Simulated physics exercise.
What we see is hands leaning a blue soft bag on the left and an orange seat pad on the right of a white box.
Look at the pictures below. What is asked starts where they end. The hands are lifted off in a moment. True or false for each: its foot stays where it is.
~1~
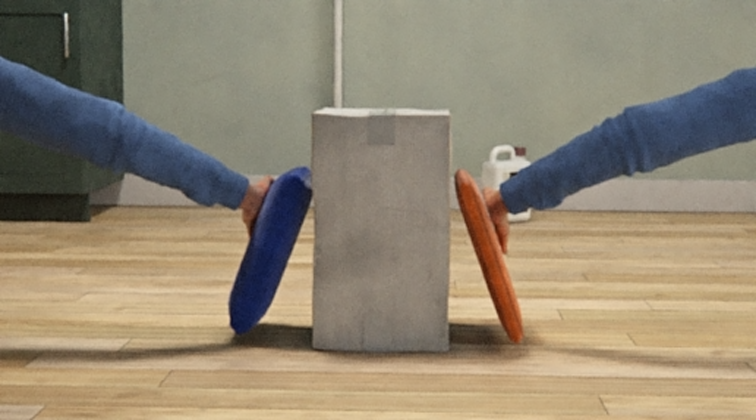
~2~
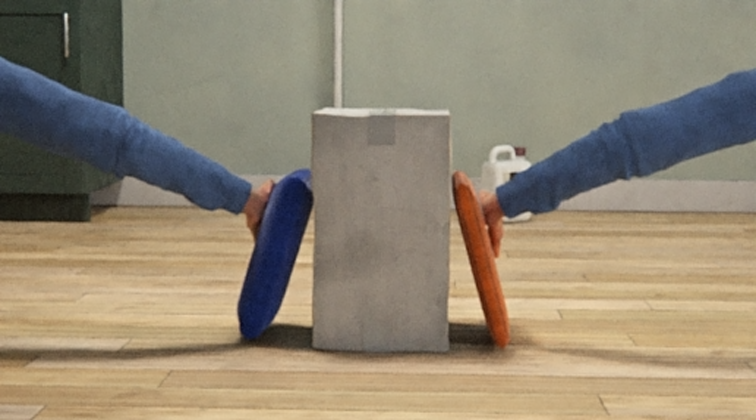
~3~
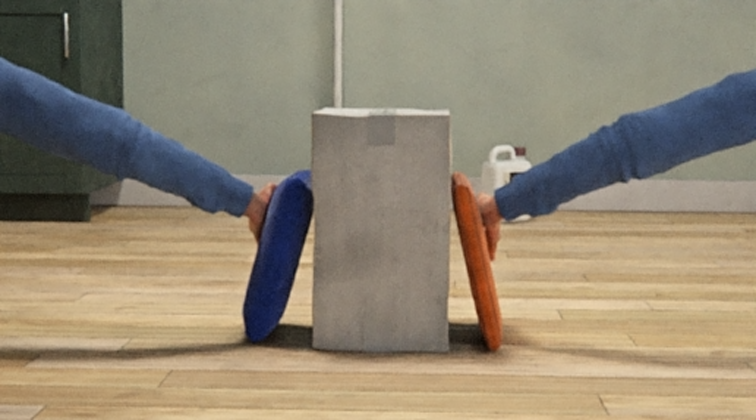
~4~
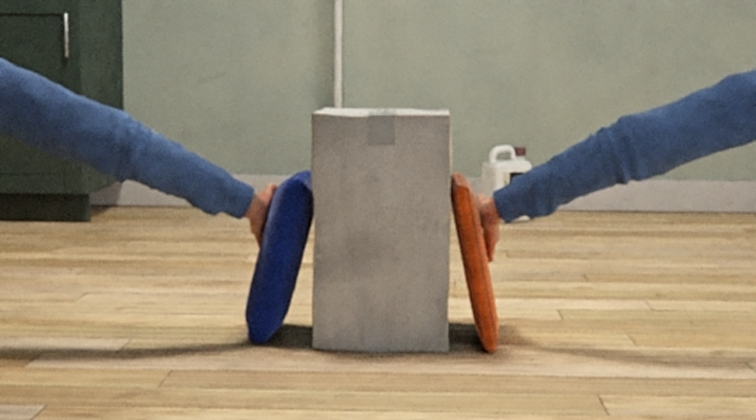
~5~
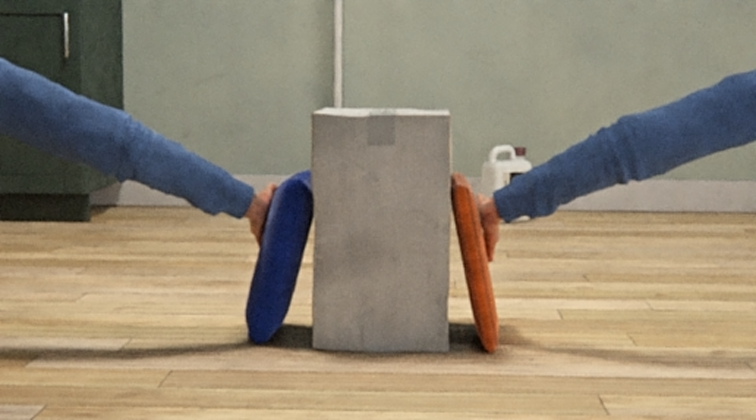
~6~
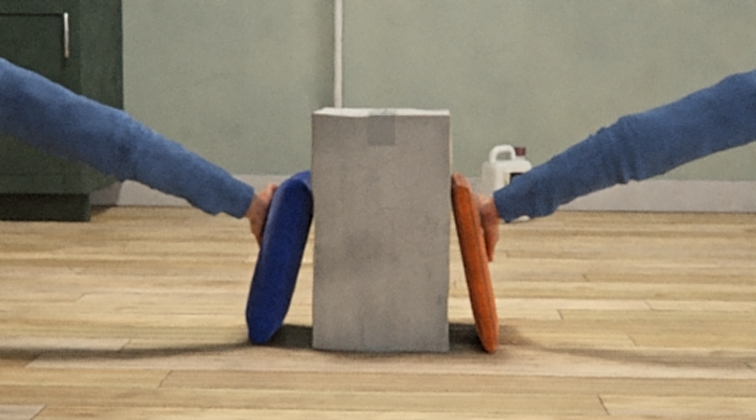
Blue soft bag: True; orange seat pad: True.
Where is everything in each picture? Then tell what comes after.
The first frame shows soft bag foot (239, 328), head (296, 180); seat pad foot (516, 338), head (464, 186).
The second frame shows soft bag foot (250, 334); seat pad foot (502, 343).
The third frame shows soft bag foot (256, 337); seat pad foot (494, 346).
The fourth frame shows soft bag foot (259, 338); seat pad foot (491, 348).
The fifth frame shows soft bag foot (259, 338); seat pad foot (491, 348).
The sixth frame shows soft bag foot (259, 338), head (298, 184), almost upright; seat pad foot (491, 348), head (460, 190), almost upright.
Then, 0.38 s after the last picture, soft bag leaning near (283, 255); seat pad leaning near (472, 258).
At rest, soft bag leaning near (283, 255); seat pad leaning near (472, 258). The blue soft bag holds its lean and the orange seat pad remains propped up.
